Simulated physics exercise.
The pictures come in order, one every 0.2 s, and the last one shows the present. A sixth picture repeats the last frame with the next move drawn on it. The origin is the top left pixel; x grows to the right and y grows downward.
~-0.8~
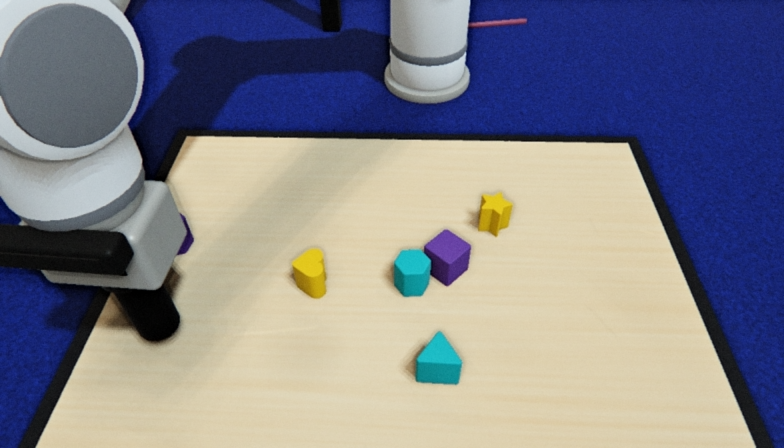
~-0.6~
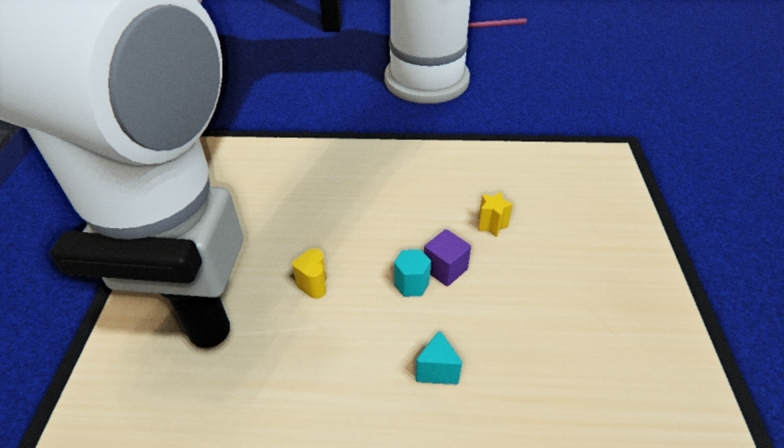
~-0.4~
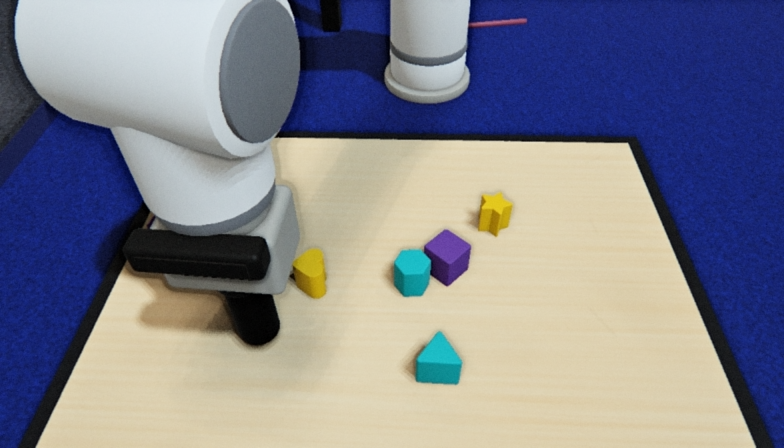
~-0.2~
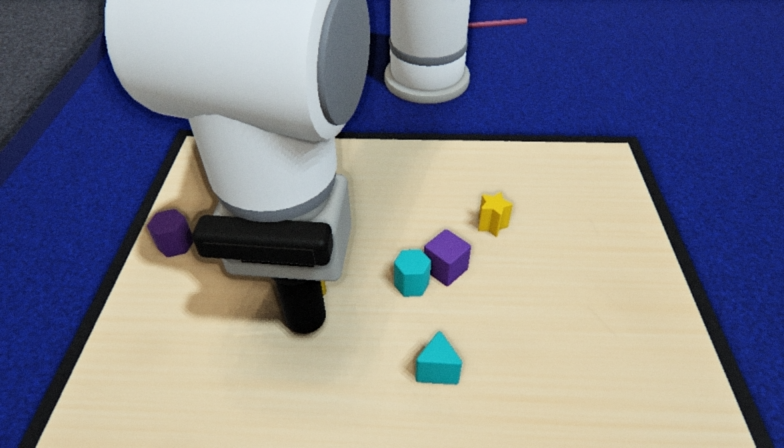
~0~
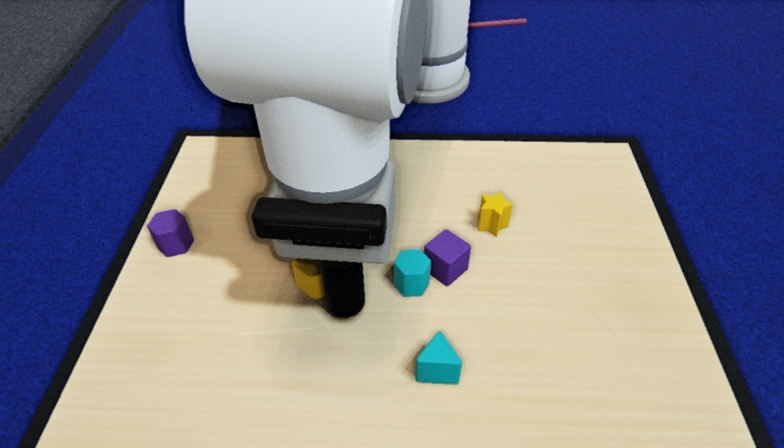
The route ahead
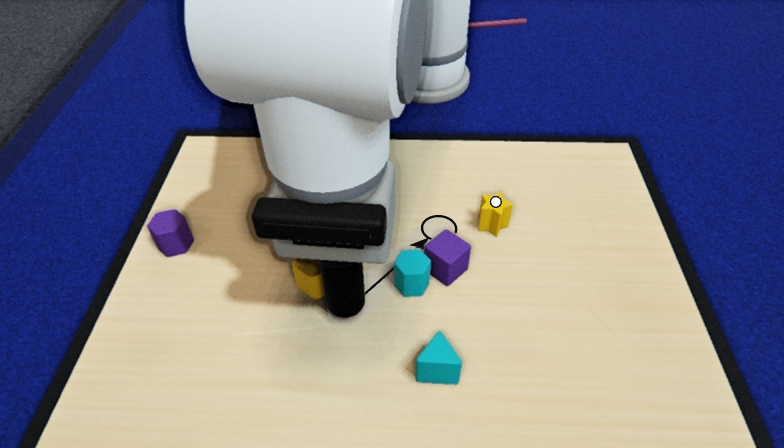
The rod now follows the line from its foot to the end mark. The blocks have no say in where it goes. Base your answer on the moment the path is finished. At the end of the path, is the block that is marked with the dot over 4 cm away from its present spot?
No - that is not the case.
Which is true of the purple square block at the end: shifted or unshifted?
That block gets shifted.
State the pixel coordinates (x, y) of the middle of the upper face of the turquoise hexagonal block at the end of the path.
I think it will end close to (432, 253).
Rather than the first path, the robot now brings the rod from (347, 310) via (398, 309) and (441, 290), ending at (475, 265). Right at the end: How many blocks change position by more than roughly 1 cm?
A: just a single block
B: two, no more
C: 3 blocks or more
The answer is B.
Path on the board, straight from (347, 310) to (439, 228); the dot is on the yellow star-shaped block.
On the path given first. One third of the way, rod (381, 273); turquoise hexagonal block (418, 259).
Two thirds of the way, rod (411, 246); turquoise hexagonal block (432, 253), turned 75° clockwise; purple square block (469, 243).
At the end, rod (440, 221); turquoise hexagonal block (432, 253), turned 75° clockwise; purple square block (469, 243); yellow star-shaped block in place.
